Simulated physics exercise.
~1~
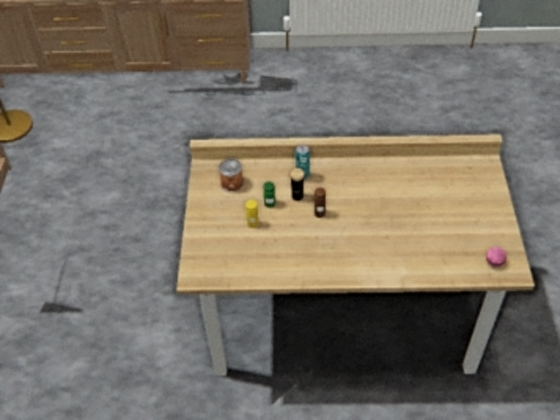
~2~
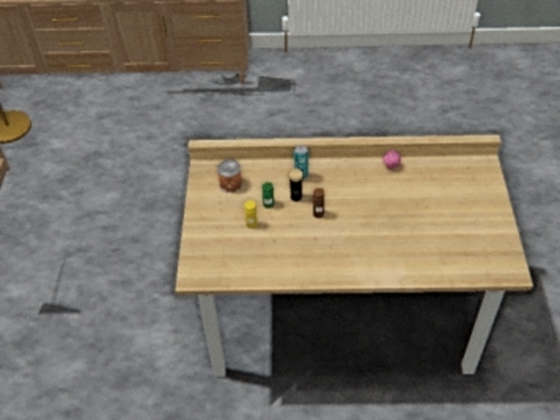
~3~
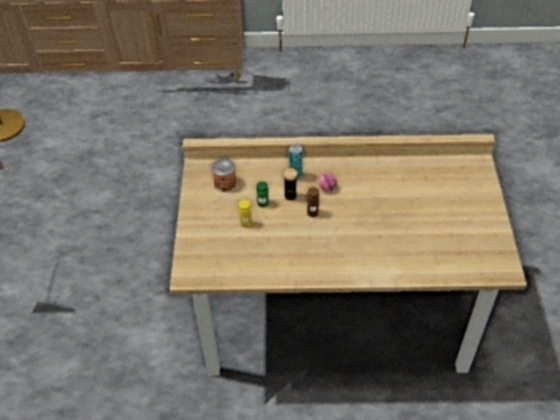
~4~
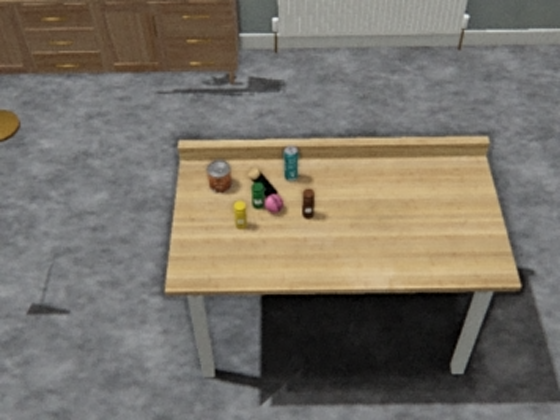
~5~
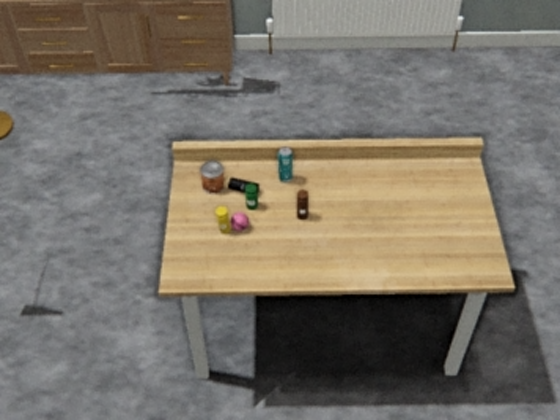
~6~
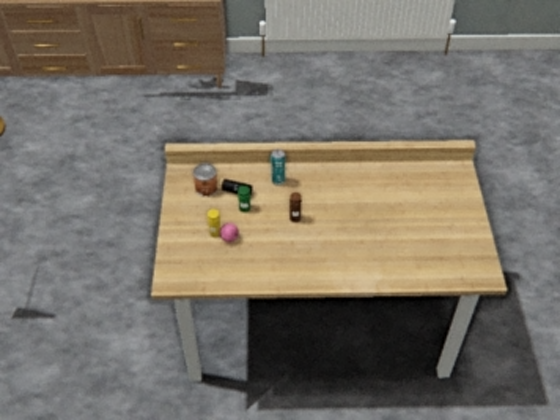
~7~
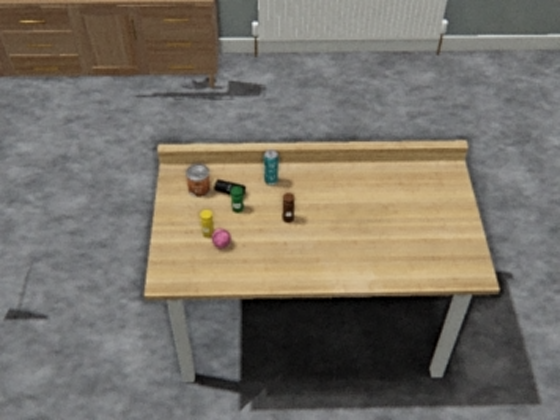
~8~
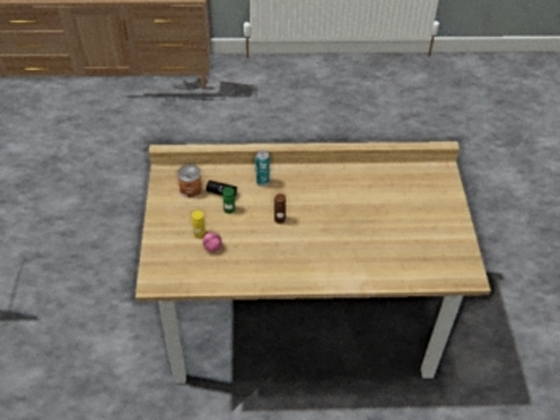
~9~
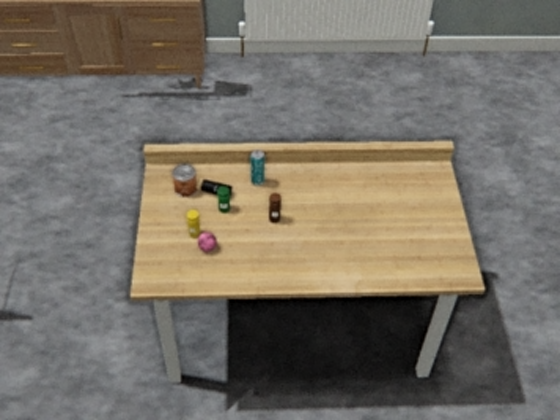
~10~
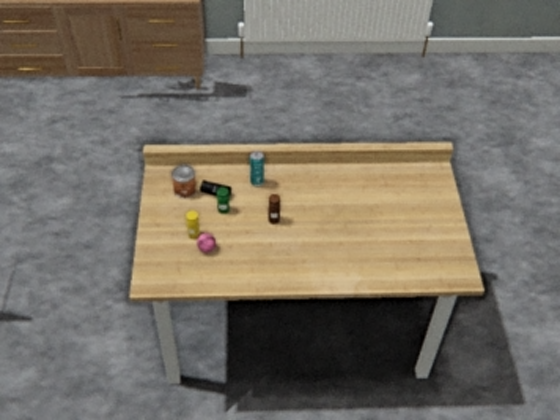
A pink ball rebounds off the back rail, knocks over a black shaker, and stops.
